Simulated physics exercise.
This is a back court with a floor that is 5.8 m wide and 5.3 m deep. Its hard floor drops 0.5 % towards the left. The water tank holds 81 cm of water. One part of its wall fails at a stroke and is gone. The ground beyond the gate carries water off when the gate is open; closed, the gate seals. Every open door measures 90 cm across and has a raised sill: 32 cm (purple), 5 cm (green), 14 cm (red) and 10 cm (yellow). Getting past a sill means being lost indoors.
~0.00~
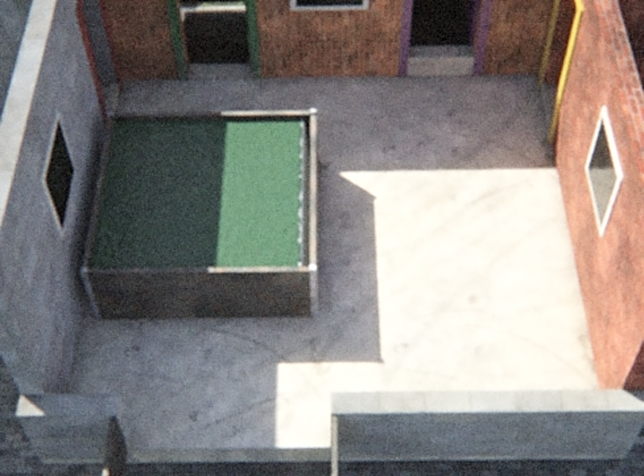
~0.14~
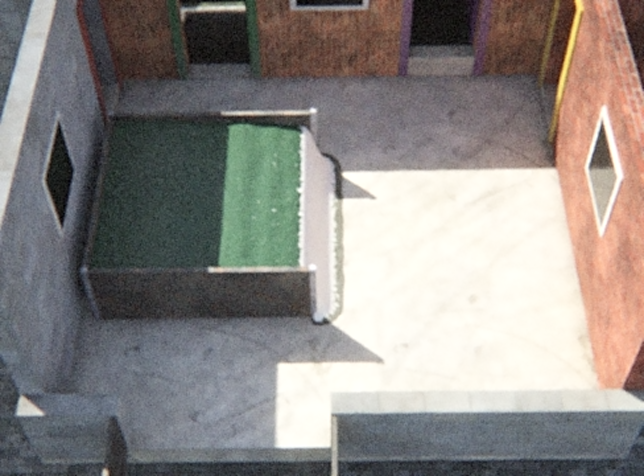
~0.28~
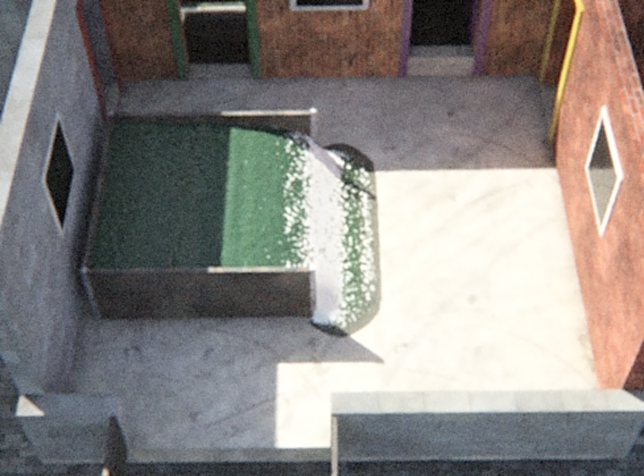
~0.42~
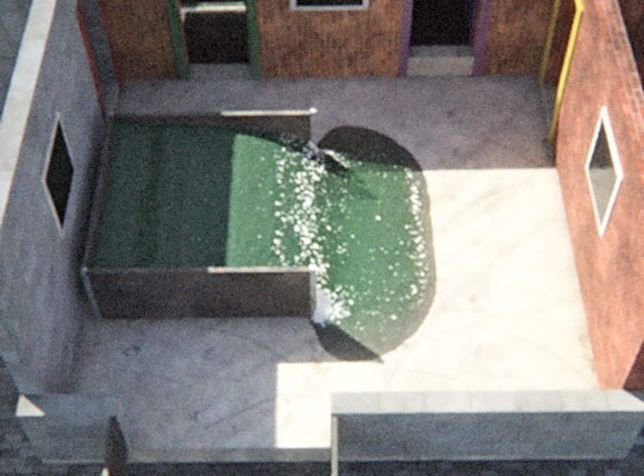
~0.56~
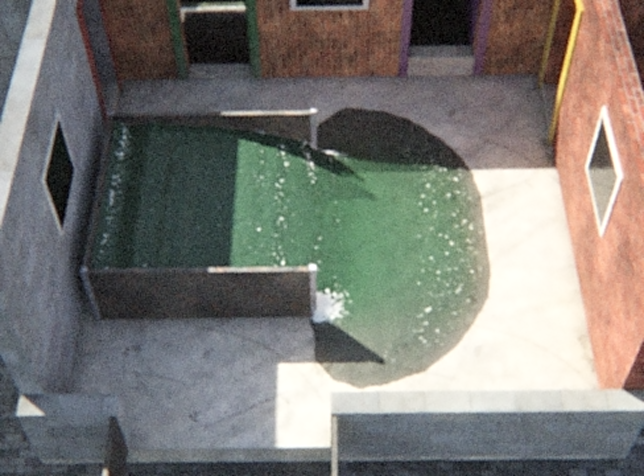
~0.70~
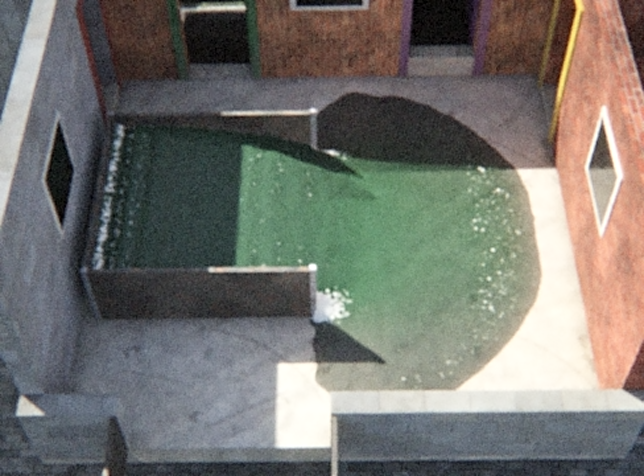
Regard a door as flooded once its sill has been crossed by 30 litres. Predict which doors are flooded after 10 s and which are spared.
The purple door will hold enough water back, the green door will not hold enough water back, the red door will not hold enough water back, the yellow door will not hold enough water back.
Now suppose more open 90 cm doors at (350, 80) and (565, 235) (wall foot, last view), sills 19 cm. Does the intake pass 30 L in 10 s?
Well, the first one ends up on the low side, the second one on the high side.
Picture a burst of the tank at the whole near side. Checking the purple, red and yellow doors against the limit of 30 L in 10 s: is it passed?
Against that limit: Purple below, red below, yellow not over.
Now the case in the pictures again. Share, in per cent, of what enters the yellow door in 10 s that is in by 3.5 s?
By that time, around 60 per cent.
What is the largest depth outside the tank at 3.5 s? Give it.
It gets to some 34 cm.
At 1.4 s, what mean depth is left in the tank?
Mean depth: About 44 cm.
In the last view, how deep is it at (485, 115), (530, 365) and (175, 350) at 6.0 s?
Approximately 17, 14 and 9 centimetres, going through them in turn.
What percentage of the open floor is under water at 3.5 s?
Wet share: Near 70 percent.
After 1.4 s water covers 60 % of the floor and is deepest (48 cm) near (556, 234); purple door 9 cm at the sill, 0 L in, green door not reached, red door not reached, yellow door 21 cm at the sill, 5 L in.
After 2.2 s water covers 60 % of the floor and is deepest (55 cm) near (588, 407); purple door 13 cm at the sill, 0 L in, green door not reached, red door not reached, yellow door 34 cm at the sill, 59 L in.
After 3.5 s water covers 70 % of the floor and is deepest (34 cm) near (588, 407); purple door 22 cm at the sill, 0 L in, green door not reached, red door not reached, yellow door 30 cm at the sill, 235 L in.
After 6.0 s water covers 100 % of the floor and is deepest (36 cm) near (99, 217); purple door 17 cm at the sill, 0 L in, green door 8 cm at the sill, 2 L in, red door 23 cm at the sill, 41 L in, yellow door 17 cm at the sill, 375 L in.
After 10.0 s water covers 95 % of the floor and is deepest (16 cm) near (179, 152); purple door 10 cm at the sill, 0 L in, green door 14 cm at the sill, 154 L in, red door 15 cm at the sill, 150 L in, yellow door 7 cm at the sill, 397 L in.
